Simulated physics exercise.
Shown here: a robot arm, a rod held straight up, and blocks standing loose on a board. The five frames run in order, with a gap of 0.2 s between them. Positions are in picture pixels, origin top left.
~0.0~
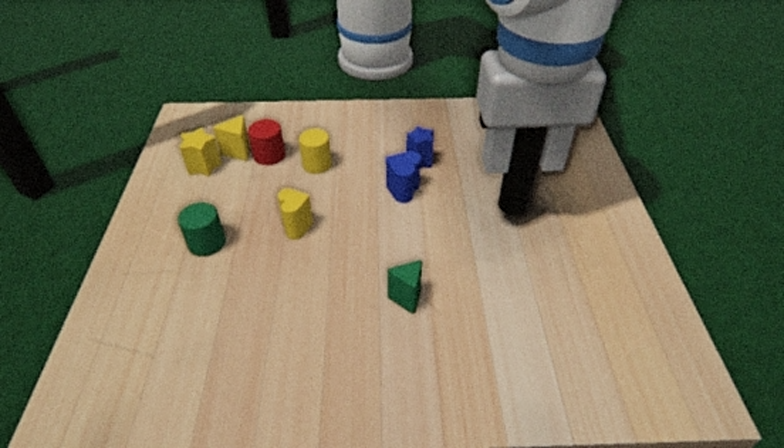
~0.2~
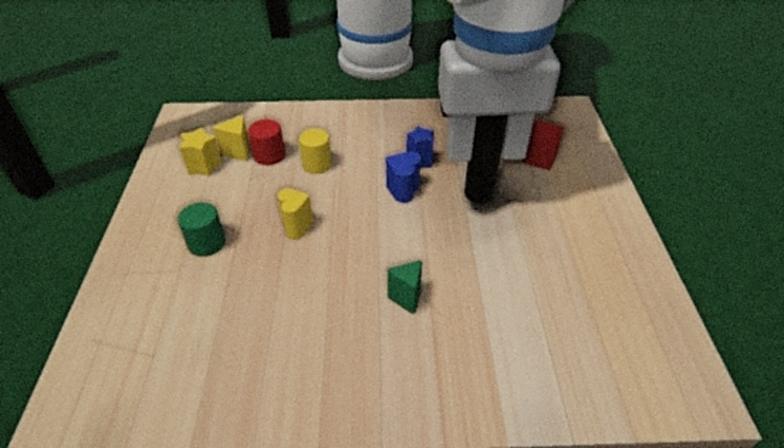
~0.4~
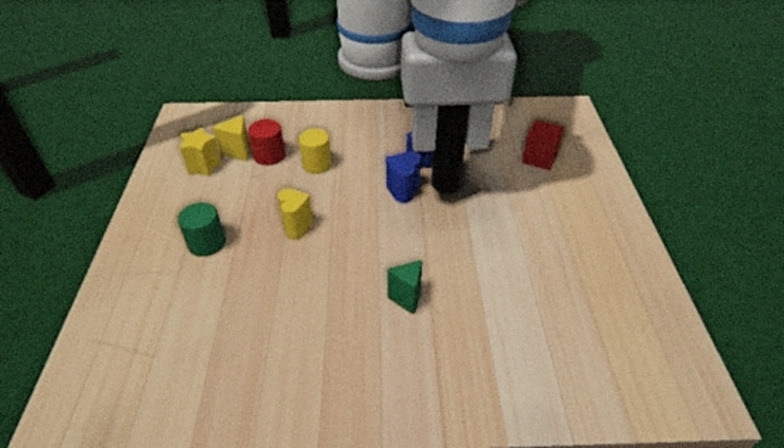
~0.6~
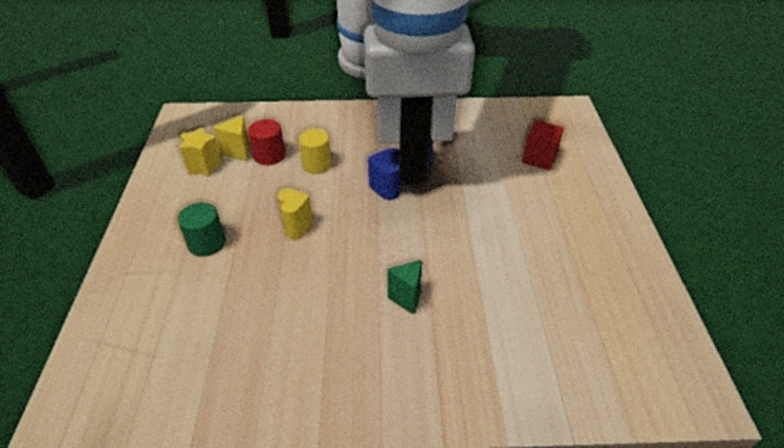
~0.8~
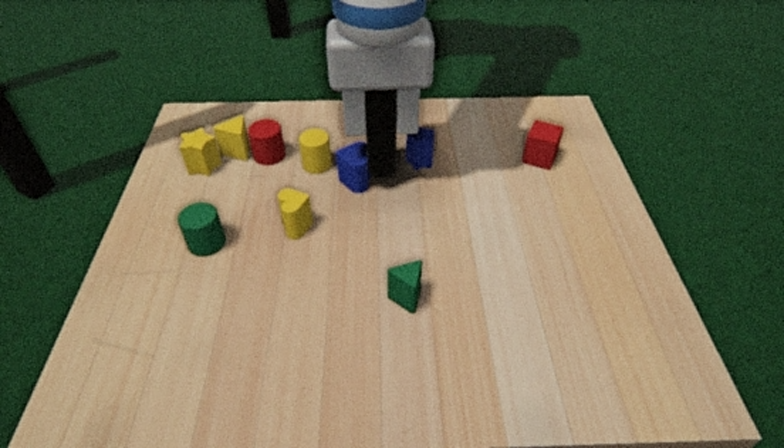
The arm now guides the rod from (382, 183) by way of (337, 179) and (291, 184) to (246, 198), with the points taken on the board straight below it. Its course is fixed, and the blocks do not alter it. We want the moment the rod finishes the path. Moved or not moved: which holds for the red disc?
Its place stays the same.
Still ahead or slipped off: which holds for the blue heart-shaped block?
The block gets away.
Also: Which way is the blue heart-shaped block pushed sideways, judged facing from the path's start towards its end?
It moves right.
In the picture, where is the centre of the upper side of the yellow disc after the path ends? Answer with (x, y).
Its top centre is at about (293, 130).
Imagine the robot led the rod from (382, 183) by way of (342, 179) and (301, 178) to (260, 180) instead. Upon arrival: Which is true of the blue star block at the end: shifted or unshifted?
Not moved.
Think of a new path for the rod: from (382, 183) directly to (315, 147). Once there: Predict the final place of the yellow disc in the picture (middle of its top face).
Its top face will be centred at roughly (291, 135).
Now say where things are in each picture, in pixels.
In the first picture, tip of the rod at (513, 205), middles of tops, red disc at (264, 127), yellow disc at (314, 137), blue heart-shaped block at (404, 162).
In the second picture, rod at (479, 194), nothing pushed.
In the third picture, rod at (446, 184), nothing pushed.
In the fourth picture, rod at (414, 176), blue heart-shaped block at (387, 159).
In the fifth picture, rod at (382, 169), red disc at (264, 127), yellow disc at (314, 137), blue heart-shaped block at (355, 153).
The first path, step by step. One third of the way, rod at (335, 165); yellow disc at (301, 132); blue heart-shaped block at (308, 149).
Two thirds of the way, rod at (287, 170); yellow disc at (293, 130); blue heart-shaped block at (259, 152).
At the end, rod at (243, 184); red disc unmoved; yellow disc at (293, 130); blue heart-shaped block at (228, 155), turned 50° clockwise.
